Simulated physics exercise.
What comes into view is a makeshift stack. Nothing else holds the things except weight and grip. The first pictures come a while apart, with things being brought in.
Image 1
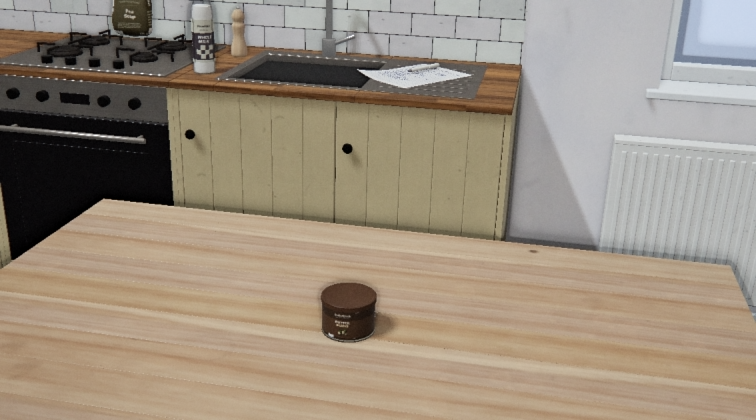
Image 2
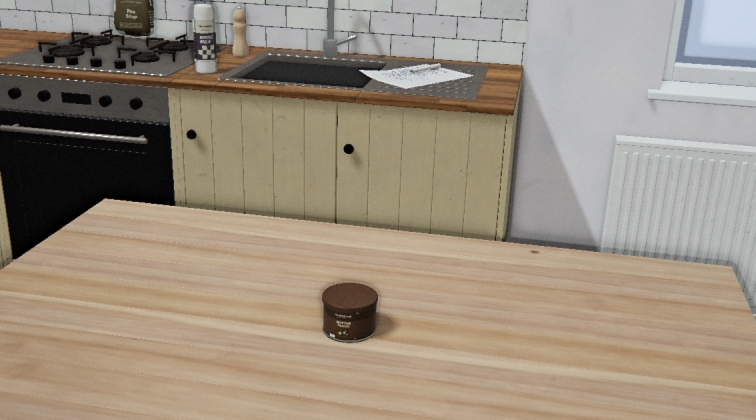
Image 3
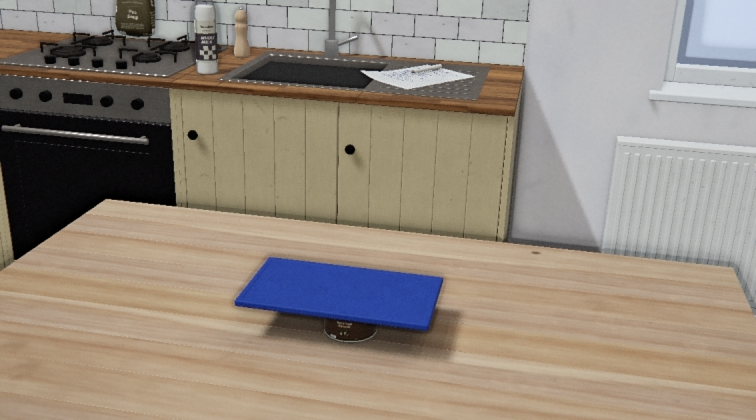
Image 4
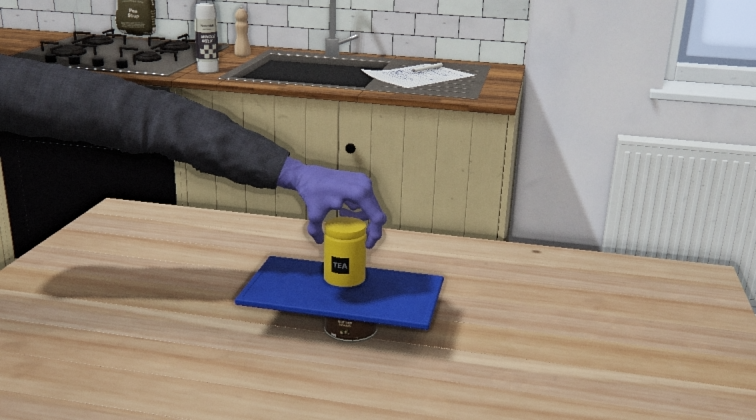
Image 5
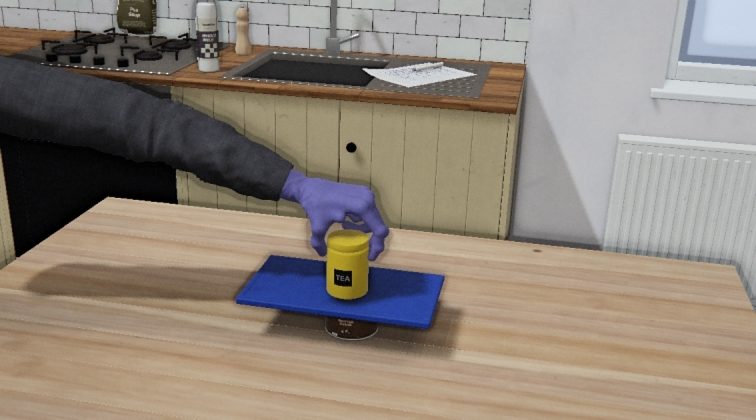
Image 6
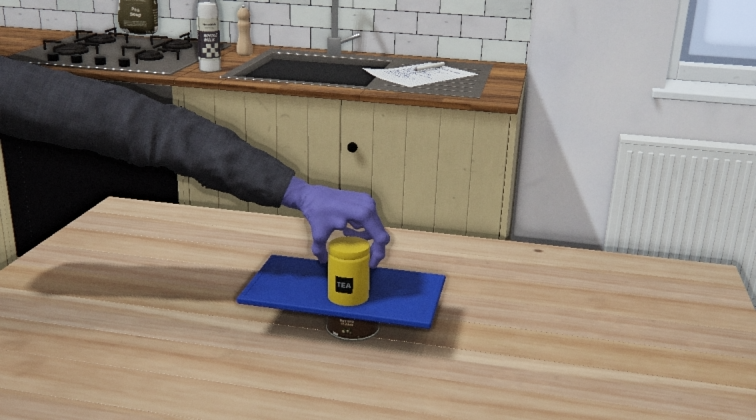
Kitchen table with a small brown tub, a blue board appearing on top, then a purple-gloved hand lowering a yellow tea jar onto it.
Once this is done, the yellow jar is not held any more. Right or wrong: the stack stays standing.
Right.
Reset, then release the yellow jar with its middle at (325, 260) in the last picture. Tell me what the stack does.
Well, it survives then.
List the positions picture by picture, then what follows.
In the first picture, the last thing is not in view yet.
In the second picture, the last thing is not in view yet.
In the third picture, the last thing is not in view yet; blue lid (343, 291).
In the fourth picture, on its way; yellow jar (345, 251); blue lid (343, 290).
In the fifth picture, on its way; yellow jar (348, 264); blue lid (344, 289).
In the sixth picture, set down, still held; yellow jar (349, 271); blue lid (345, 289).
Then, 0.40 s later than the last frame, all is still.
Then, 1.30 s later than the last frame, yellow jar resting near (349, 271).
When it is over, all 3 as before. End places, in pixels of the last picture, yellow jar near (349, 271). The stack stays up.
